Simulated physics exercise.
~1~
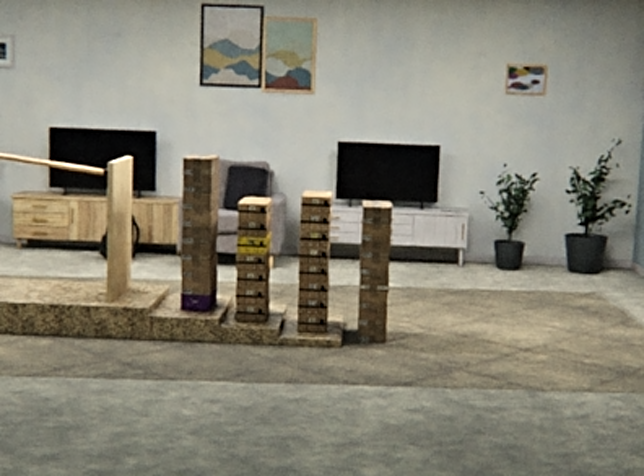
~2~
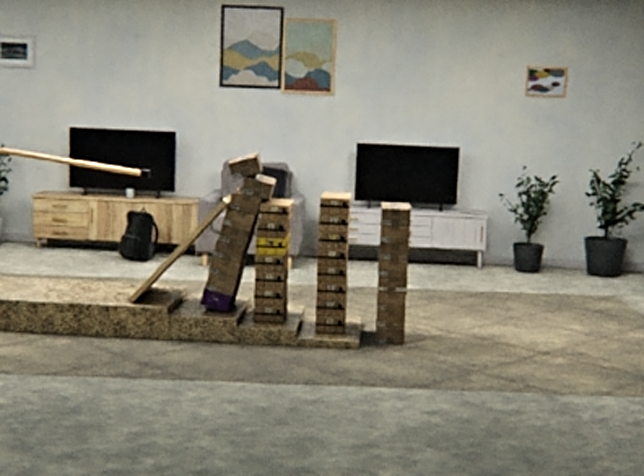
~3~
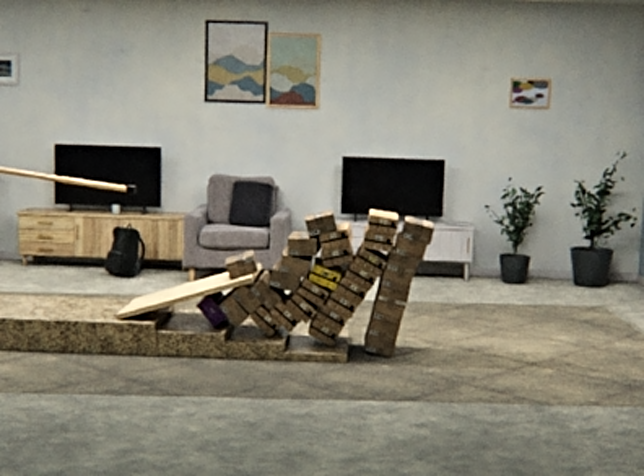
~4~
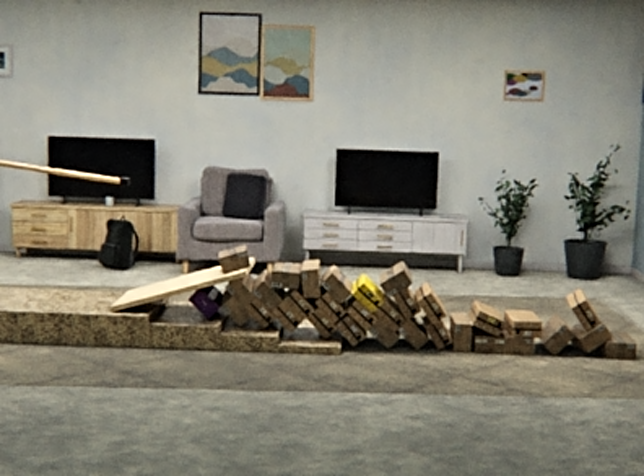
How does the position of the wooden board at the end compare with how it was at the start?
At the start the board stood upright on its end, to the left of the stacks. By the end it had fallen over onto its side and lay at a low slant against the toppled boxes.
